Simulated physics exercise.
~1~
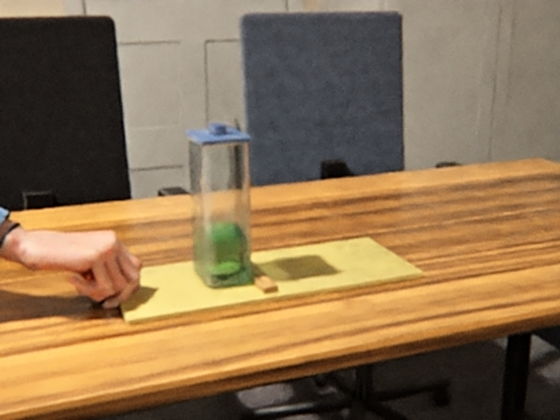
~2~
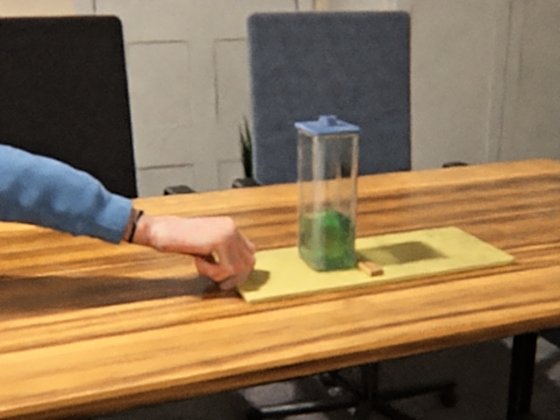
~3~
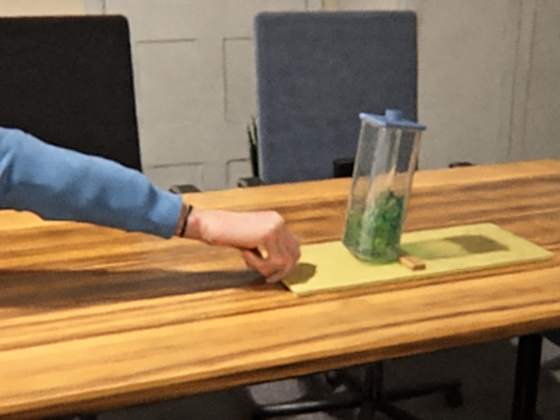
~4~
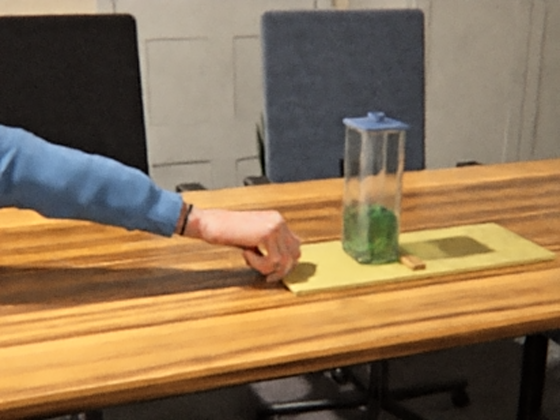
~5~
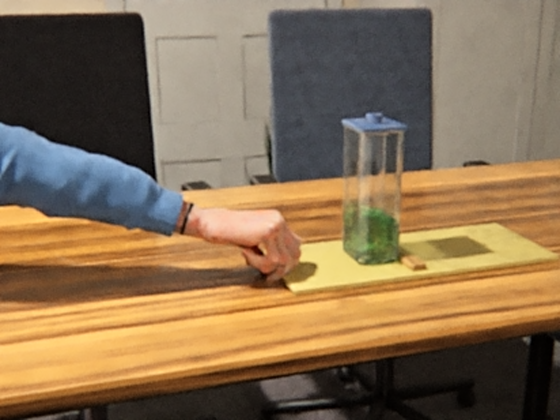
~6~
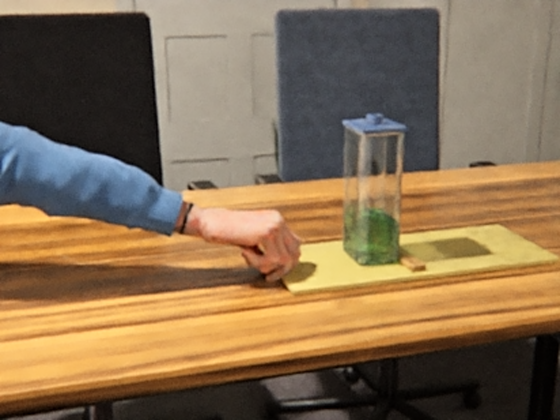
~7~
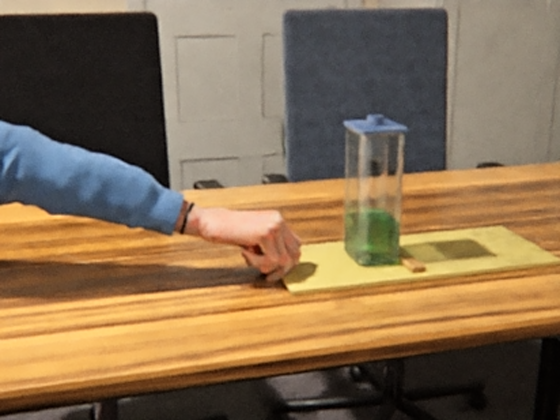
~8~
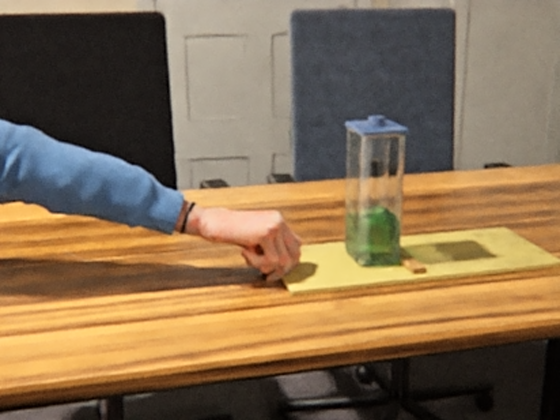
In a room with a pale panelled wall, a striped wooden table is seen from the front and slightly above, with a black chair at left and a blue-grey one behind. A clear, blue-capped canister partly filled with green liquid stands on a yellow-green board, beside a small wooden strip. A hand in a blue sleeve grips the board's left end as it glides right. When the board stops, the canister tips to the right, its green contents churning. It rocks back upright, and the liquid settles while the hand stays put and the view drifts slightly.
